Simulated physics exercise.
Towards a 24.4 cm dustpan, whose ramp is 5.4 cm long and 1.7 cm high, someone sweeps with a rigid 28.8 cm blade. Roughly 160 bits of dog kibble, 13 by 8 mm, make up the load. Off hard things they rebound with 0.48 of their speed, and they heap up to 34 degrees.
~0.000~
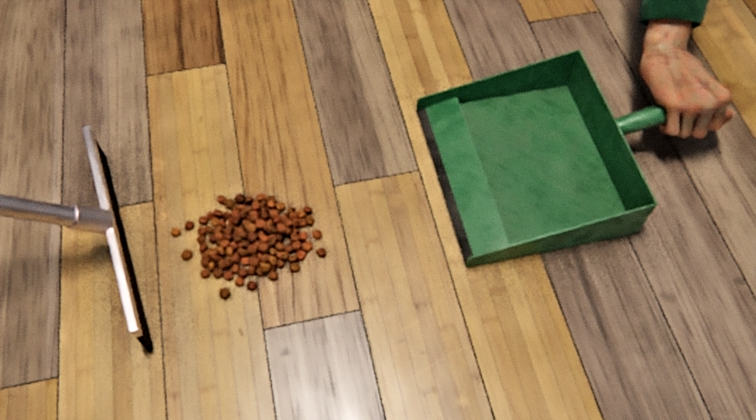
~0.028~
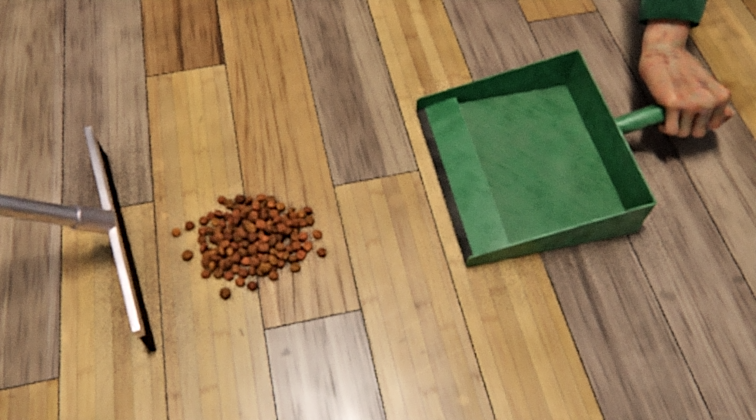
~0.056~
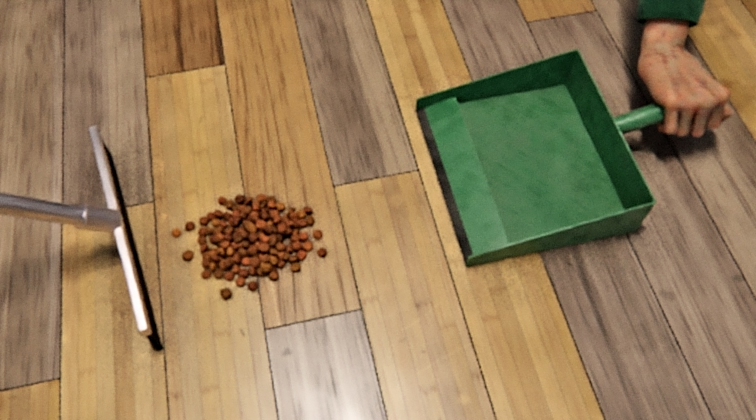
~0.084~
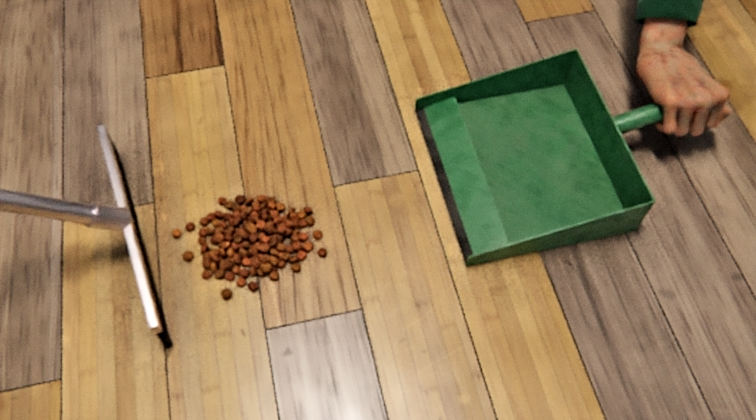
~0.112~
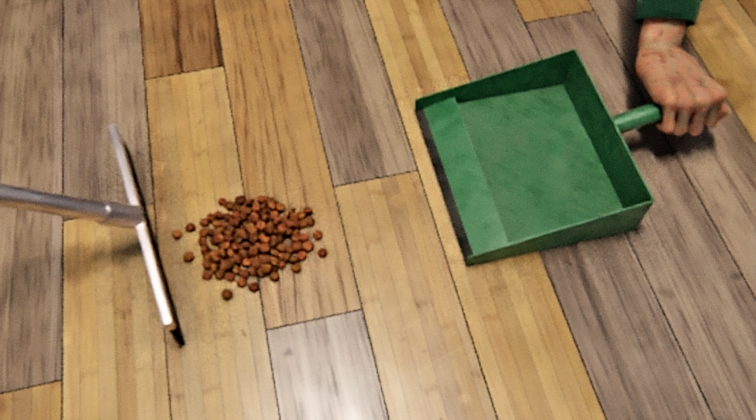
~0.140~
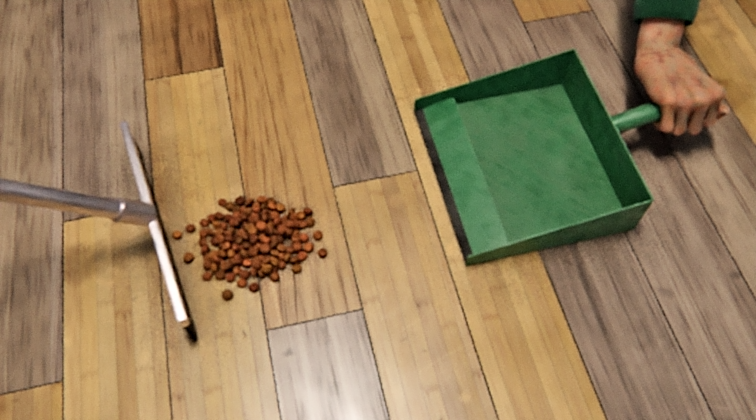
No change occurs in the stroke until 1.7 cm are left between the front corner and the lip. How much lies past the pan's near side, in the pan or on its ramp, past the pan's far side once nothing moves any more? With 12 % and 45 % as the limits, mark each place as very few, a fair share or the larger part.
My call: Past the pan's near side: Very few; in the pan or on its ramp: A fair share; past the pan's far side: Very few.
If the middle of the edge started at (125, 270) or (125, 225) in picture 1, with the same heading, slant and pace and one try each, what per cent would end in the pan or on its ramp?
Estimates: 20 percent and 30 percent.
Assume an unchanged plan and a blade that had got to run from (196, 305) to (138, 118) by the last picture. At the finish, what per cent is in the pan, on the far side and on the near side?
Pan 35; far 10; near 0.
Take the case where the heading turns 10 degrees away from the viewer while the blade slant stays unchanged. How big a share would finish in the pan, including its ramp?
My guess is some 30 percent.
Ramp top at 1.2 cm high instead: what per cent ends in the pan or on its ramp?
Estimate: About 30 in a hundred.
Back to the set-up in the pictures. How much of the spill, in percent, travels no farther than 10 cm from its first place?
I'd estimate roughly 0 per cent.
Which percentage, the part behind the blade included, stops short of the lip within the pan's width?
Roughly 70 in a hundred.
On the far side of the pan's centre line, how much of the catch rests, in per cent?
About 30 %.
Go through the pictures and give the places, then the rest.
Blade from (136, 332) to (90, 135), moved 0.0 cm, 0 of the pieces shifted so far; middle of the pieces at (251, 238); pan at (535, 166), in the first frame.
Blade from (139, 332) to (91, 135), moved 0.2 cm, 0 of the pieces shifted so far; middle of the pieces at (251, 238), in the second frame.
Blade from (146, 330) to (96, 135), moved 0.8 cm, 0 of the pieces shifted so far; middle of the pieces at (251, 238), in the third frame.
Blade from (156, 328) to (104, 133), moved 1.8 cm, 0 of the pieces shifted so far; middle of the pieces at (252, 239), in the fourth frame.
Blade from (170, 325) to (115, 132), moved 3.2 cm, 0 of the pieces shifted so far; middle of the pieces at (252, 239), in the fifth frame.
Blade from (184, 321) to (127, 130), moved 4.6 cm, 0 of the pieces shifted so far; middle of the pieces at (252, 240); pan at (532, 164). The blade's pace is about 0.51 m/s, heading 5 degrees away from the viewer's side, in the sixth frame.
Then, at 0.44 s, middle of the blade 20 cm from the lip; 0 % over the lip, far side 0 %, near side 0 %.
After 0.64 s, middle of the blade 10 cm from the lip; 0 % over the lip, far side 0 %, near side 0 %.
Then, at 0.95 s, middle of the blade 4 cm from the lip; 30 % over the lip, far side 0 %, near side 0 %.
At rest (1.2 s), near side 0 %, pan 30 %, far side 0 %, in front of the lip or behind the blade 70 %.
